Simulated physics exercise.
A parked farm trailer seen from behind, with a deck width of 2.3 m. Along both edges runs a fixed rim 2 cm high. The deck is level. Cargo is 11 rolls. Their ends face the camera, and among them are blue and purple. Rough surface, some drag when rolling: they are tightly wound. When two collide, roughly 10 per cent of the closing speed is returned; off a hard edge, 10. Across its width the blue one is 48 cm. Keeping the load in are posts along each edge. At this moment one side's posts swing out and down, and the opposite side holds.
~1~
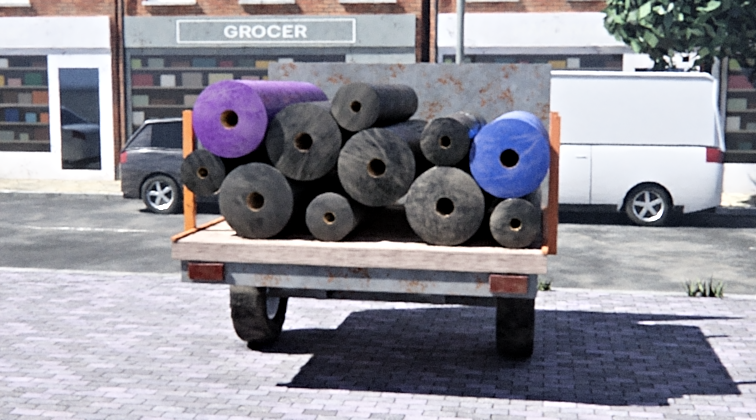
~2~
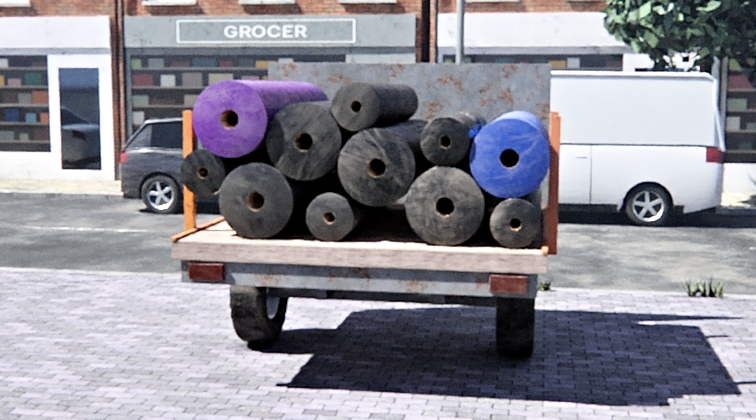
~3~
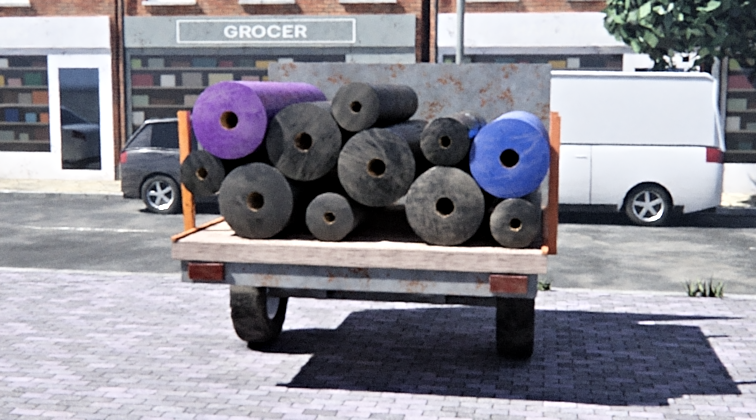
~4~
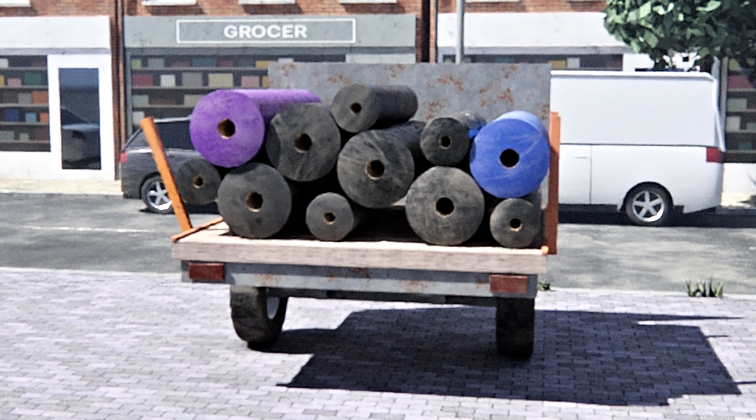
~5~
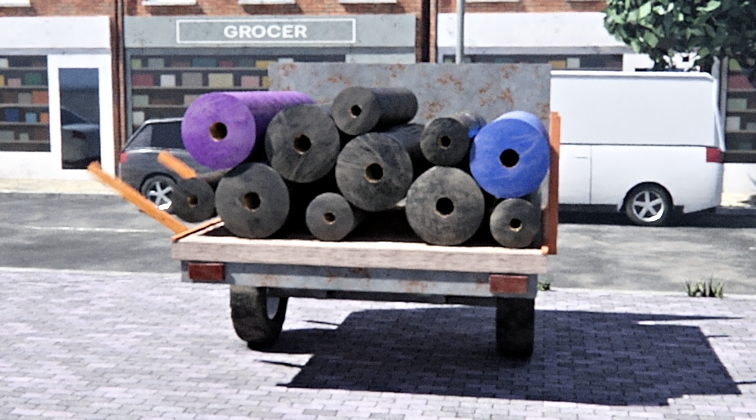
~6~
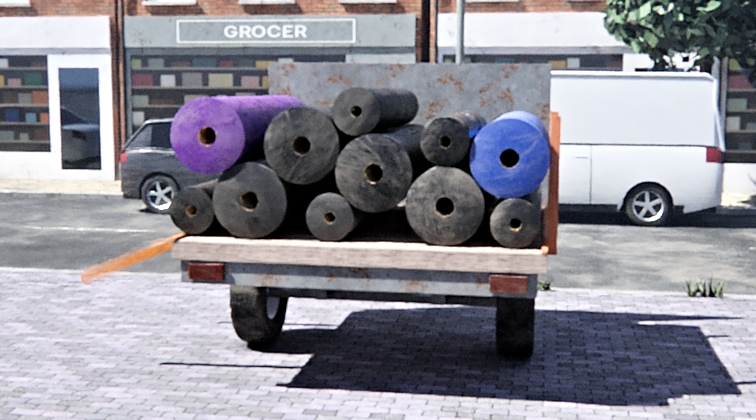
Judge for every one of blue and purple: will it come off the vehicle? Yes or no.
Blue, no; purple, yes.
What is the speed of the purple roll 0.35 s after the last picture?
It's travelling at about 1.5 m/s.
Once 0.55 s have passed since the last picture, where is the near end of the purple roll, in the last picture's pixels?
I'd put it somewhere around (126, 205) in that view.
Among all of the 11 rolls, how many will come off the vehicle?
The answer is 1.
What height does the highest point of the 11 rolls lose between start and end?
About 5 cm.
Another 0.4 s on from the last picture, blue is up on others, 25 cm from the right edge; purple is dropping off the left side; 1 of 11 is off.
Another 0.6 s on from the last picture, purple is dropping off the left side; still the same for blue; 1 of 11 is off.
In the end (2.5 s after the last picture), blue is up on others, 25 cm from the right edge; purple is down on the left; 1 of 11 is off.
